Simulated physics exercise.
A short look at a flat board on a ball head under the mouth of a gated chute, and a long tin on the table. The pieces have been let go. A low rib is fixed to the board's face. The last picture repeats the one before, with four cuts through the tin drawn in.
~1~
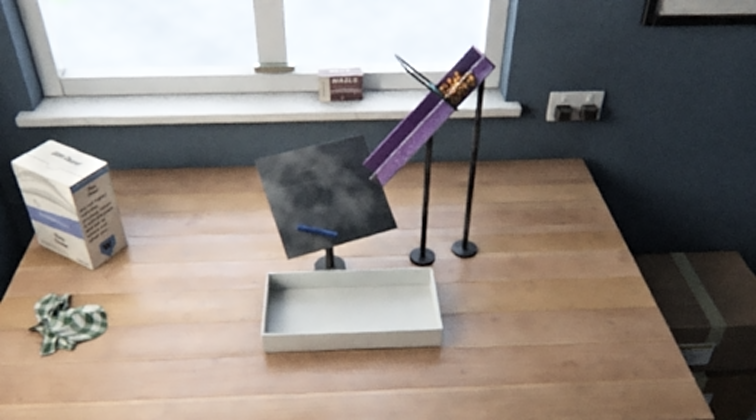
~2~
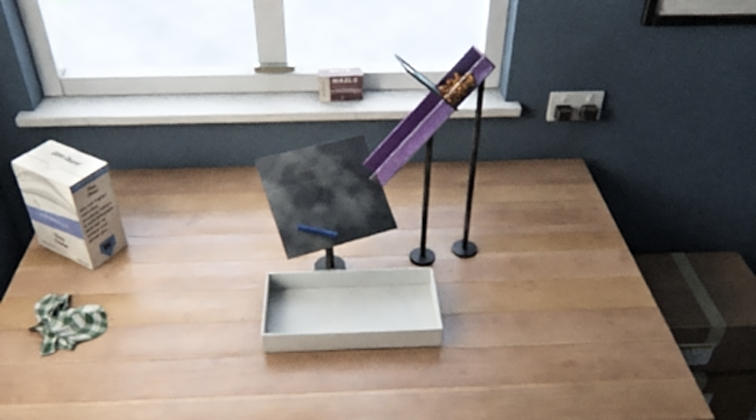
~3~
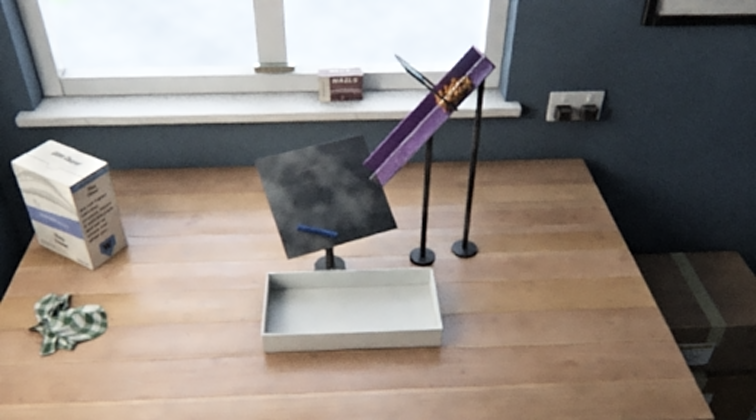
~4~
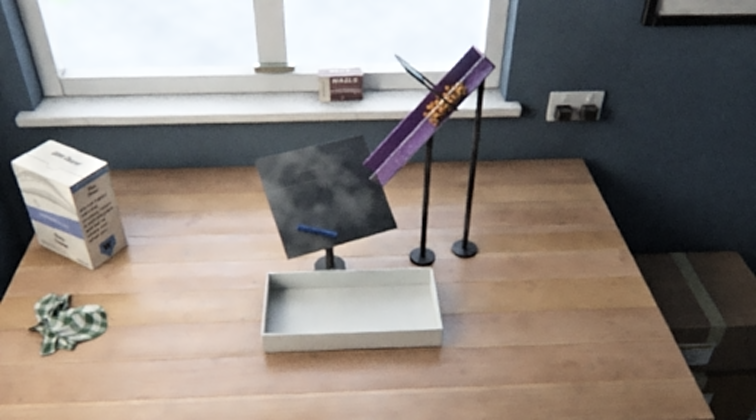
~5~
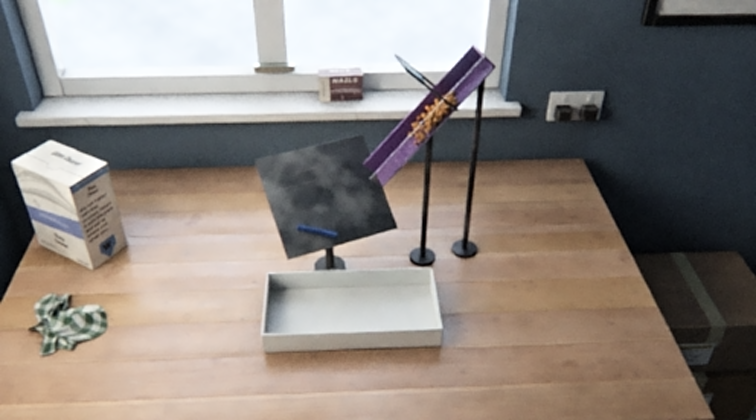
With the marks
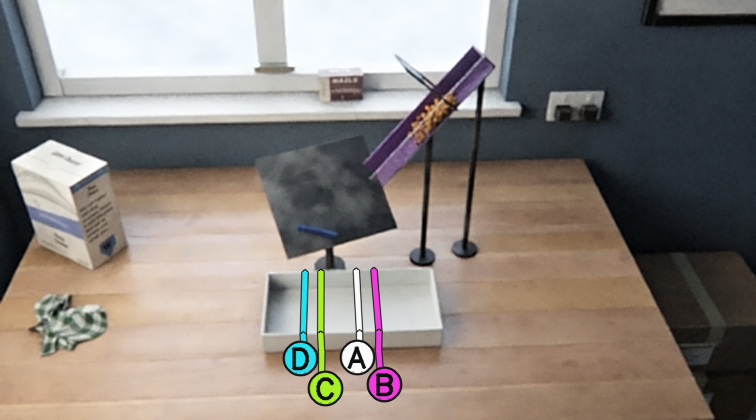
On a wooden table, small brown pieces slide partway down a sloping purple chute.
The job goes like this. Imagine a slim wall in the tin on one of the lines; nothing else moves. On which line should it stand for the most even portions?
A works best here.
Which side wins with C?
The right side.
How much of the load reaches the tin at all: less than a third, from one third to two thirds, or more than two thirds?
More than two thirds.
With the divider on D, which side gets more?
More lands on the right.
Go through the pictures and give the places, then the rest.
The first frame shows load behind the gate at (455, 87), roasted chickpeas; lip of the chute at (379, 180), sloping fairly steeply.
The second frame shows middle of the board at (327, 194), tilted fairly steeply; middle of its low edge at (344, 243); of its high edge at (310, 147).
The third frame shows front corners of the tin at (262, 335) and (442, 328), empty; front of the load at (440, 104).
The fourth frame shows middle of the load at (447, 104); its front at (426, 115), about a quarter of the way to the lip; rib from (299, 226) to (338, 234).
The fifth frame shows middle of the load at (432, 114); its front at (416, 143), about half of the way to the lip.
On the marked copy, line A crosses the front rim at (359, 331); line B crosses the front rim at (378, 331); line C crosses the front rim at (320, 333); line D crosses the front rim at (303, 333).
If A is chosen, of what is caught, about half on the left of the divider, about half on the right.
If B is chosen, of what is caught, most on the left of the divider, a small part on the right.
If C is chosen, of what is caught, none on the left of the divider, all on the right.
If D is chosen, of what is caught, none on the left of the divider, all on the right.
